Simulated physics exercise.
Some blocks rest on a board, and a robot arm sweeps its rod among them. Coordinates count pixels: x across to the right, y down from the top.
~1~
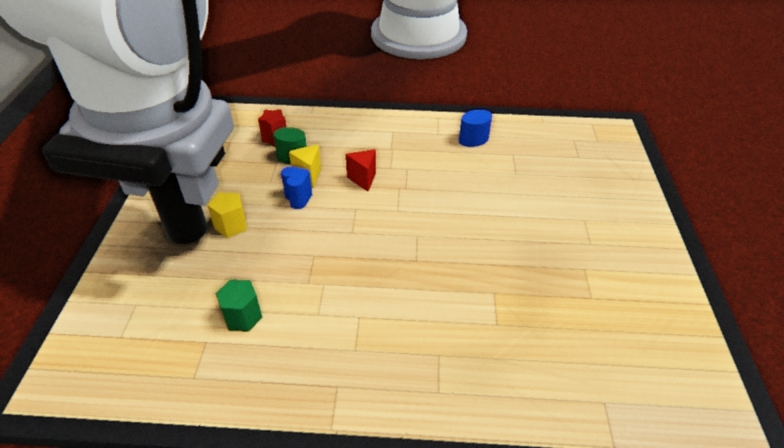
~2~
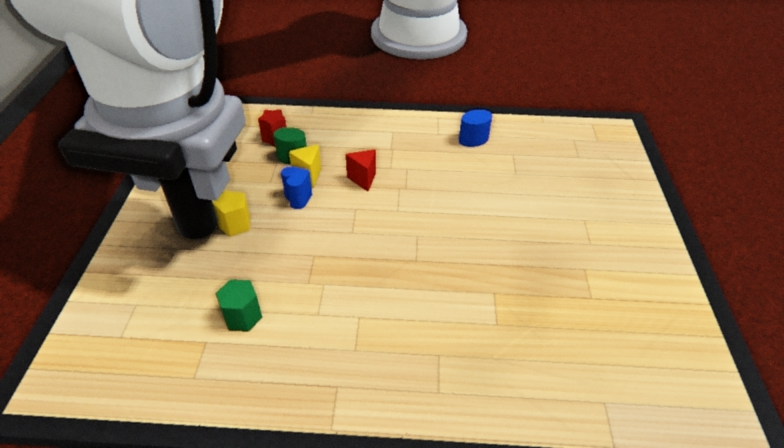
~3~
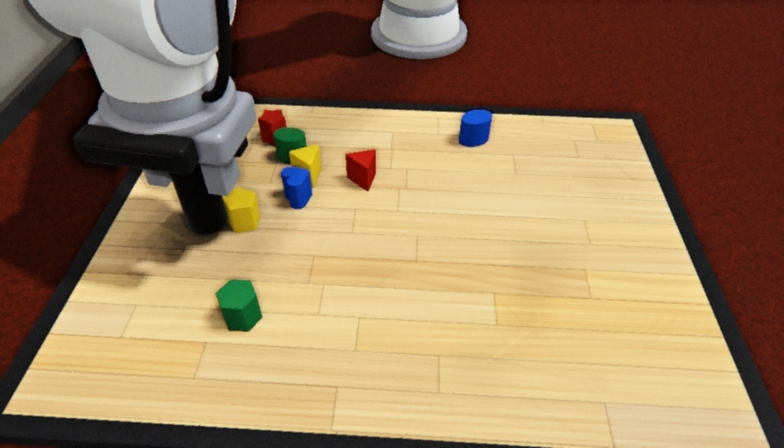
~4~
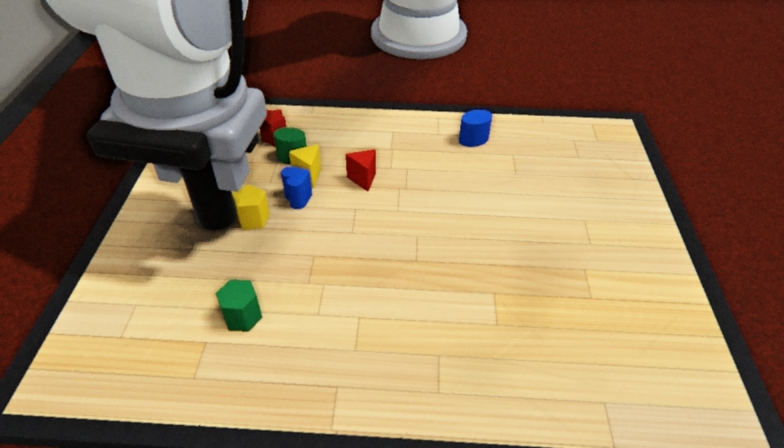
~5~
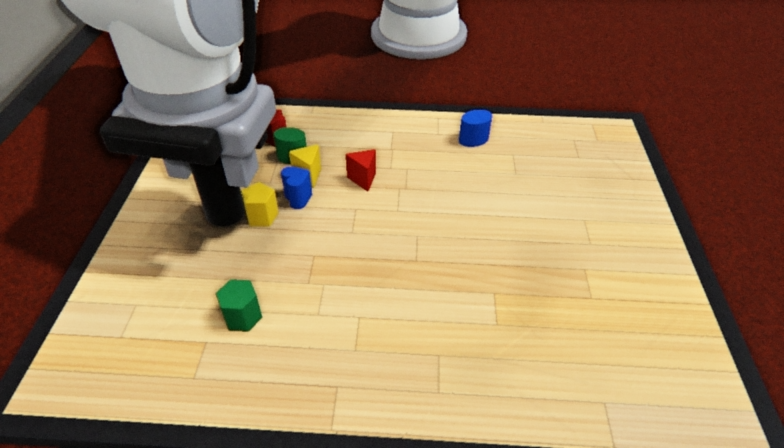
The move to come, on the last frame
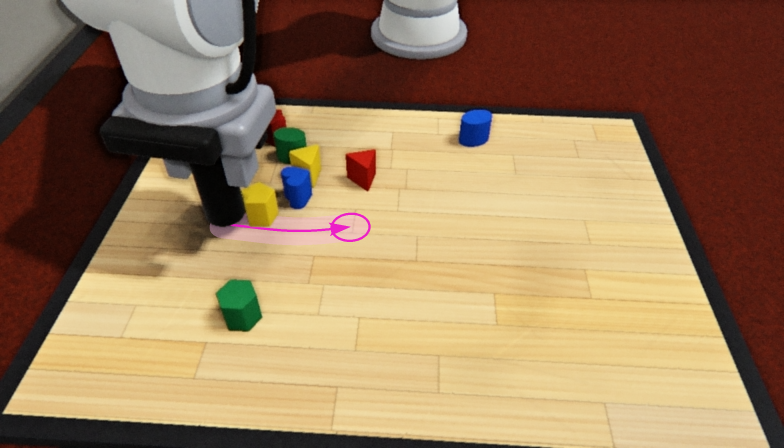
A white and grey robot arm with a black rod works at the left side of a light wooden board edged in black, seen from above at an angle by a still camera. Red, green, yellow and blue blocks cluster near the upper left, with a green one nearer and a blue one farther right. The rod pushes a yellow pentagonal block slowly rightward and slightly away, toward the blue heart-shaped block, while the others stay still.
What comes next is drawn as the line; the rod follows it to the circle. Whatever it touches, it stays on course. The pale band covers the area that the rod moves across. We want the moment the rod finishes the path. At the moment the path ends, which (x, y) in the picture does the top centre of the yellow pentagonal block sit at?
The yellow pentagonal block ends near (333, 182).
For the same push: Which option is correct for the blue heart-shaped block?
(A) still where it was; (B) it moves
The correct letter is B.
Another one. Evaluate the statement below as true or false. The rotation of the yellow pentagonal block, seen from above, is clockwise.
That claim is false.
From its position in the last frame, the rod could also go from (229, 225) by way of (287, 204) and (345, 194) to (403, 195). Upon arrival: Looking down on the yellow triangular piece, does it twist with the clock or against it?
It swings round anticlockwise.
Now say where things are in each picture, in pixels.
In the first frame, lower end of the rod at (188, 232), tops of blocks, yellow pentagonal block at (225, 202), blue heart-shaped block at (295, 175), red triangular piece at (363, 157).
In the second frame, rod at (199, 227), yellow pentagonal block at (230, 201).
In the third frame, rod at (209, 223), yellow pentagonal block at (239, 198).
In the fourth frame, rod at (218, 219), yellow pentagonal block at (248, 195).
In the fifth frame, rod at (226, 215), yellow pentagonal block at (257, 193), blue heart-shaped block at (295, 175), red triangular piece at (363, 157).
The drawn path runs from (229, 225) through (269, 229) and (309, 231) to (351, 227).
What follows on the original path. One third of the way, rod at (267, 219); yellow pentagonal block at (295, 191), turned 30° anticlockwise; blue heart-shaped block at (302, 173), turned 45° anticlockwise.
Two thirds of the way, rod at (309, 221); yellow pentagonal block at (327, 186), turned 60° anticlockwise; blue heart-shaped block at (304, 172), turned 60° anticlockwise.
At the end, rod at (350, 217); yellow pentagonal block at (333, 182), turned 75° anticlockwise; blue heart-shaped block at (304, 172), turned 60° anticlockwise; red triangular piece not moved.
